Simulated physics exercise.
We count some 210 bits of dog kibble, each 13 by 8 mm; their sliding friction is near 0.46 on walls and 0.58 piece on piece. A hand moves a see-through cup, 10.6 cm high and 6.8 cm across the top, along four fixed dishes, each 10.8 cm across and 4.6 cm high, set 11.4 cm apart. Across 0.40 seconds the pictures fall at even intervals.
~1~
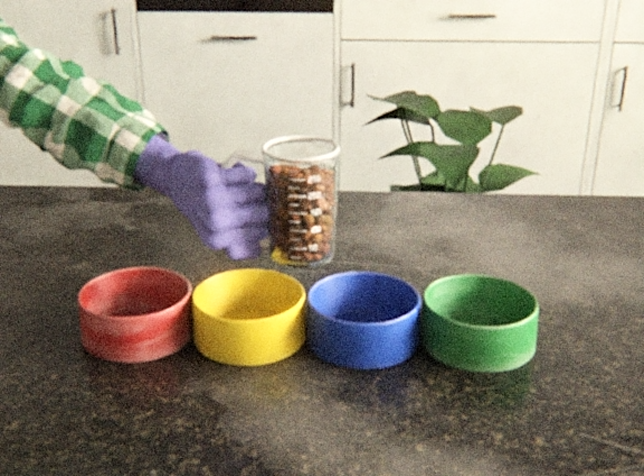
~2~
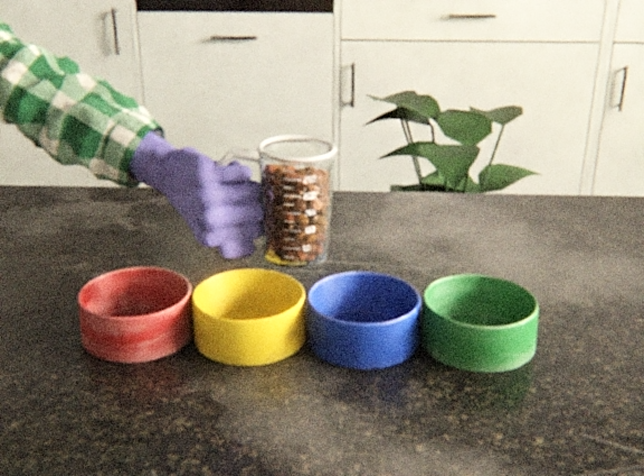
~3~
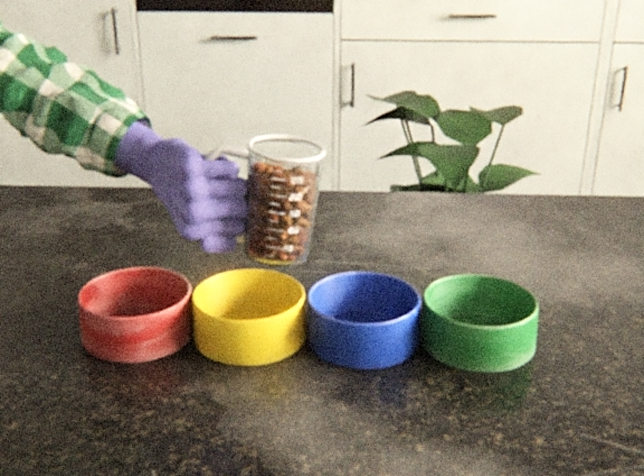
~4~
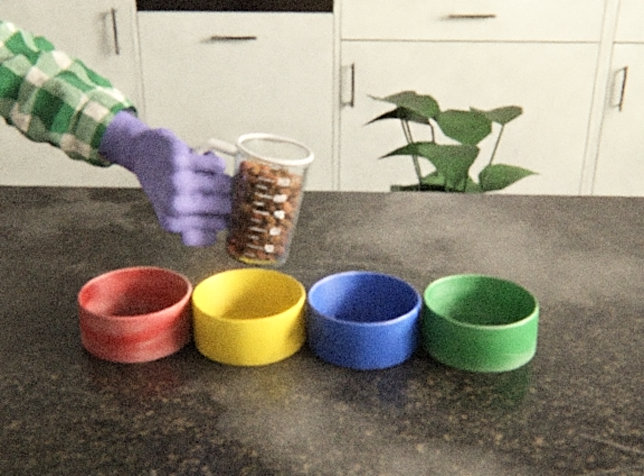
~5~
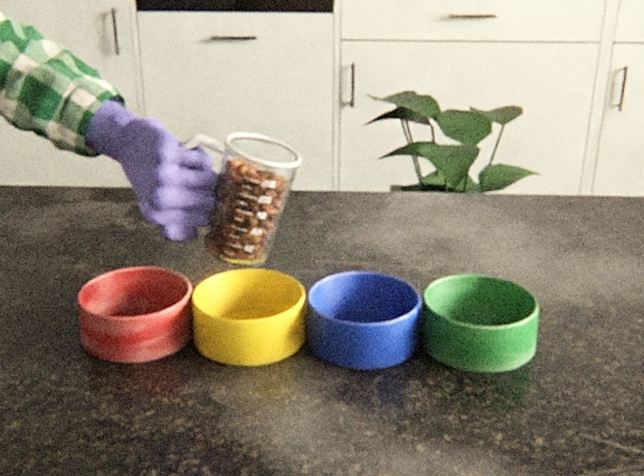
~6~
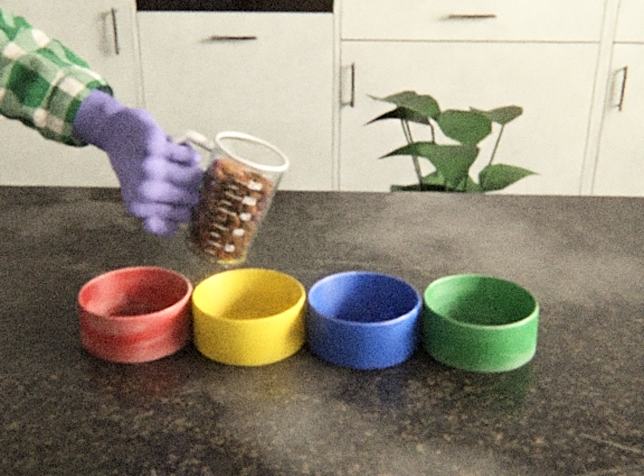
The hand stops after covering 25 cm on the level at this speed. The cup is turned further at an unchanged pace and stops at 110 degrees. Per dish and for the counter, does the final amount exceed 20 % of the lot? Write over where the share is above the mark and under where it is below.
Red dish: Over; blue dish: Under; green dish: Under; yellow dish: Under; counter: Under.
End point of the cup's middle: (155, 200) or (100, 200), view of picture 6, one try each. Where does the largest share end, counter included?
Yellow, then red.
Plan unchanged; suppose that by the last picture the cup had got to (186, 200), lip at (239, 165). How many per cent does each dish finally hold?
Kept per dish: Red = 90, blue = 0, green = 0, yellow = 0.
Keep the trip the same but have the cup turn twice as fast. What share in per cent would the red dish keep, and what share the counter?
In that case red 80; counter 0.
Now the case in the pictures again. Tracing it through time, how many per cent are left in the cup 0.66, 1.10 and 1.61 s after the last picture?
In turn: 100 %, 100 %, 65 %.
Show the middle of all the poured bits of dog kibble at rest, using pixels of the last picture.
At about (129, 314).
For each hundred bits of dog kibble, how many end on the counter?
Near 0 percent, roughly speaking.
Then, 0.66 s after the last picture, tilt 63 degrees; cup holds 100 %.
Then, 1.10 s after the last picture, tilt 91 degrees; cup holds 100 %.
Then, 1.61 s after the last picture, tilt 110 degrees; cup holds 65 %, red 35 %.
In the end, red 90 %, blue 0 %, green 0 %, yellow 0 %, counter 0 %, cup 10 %.
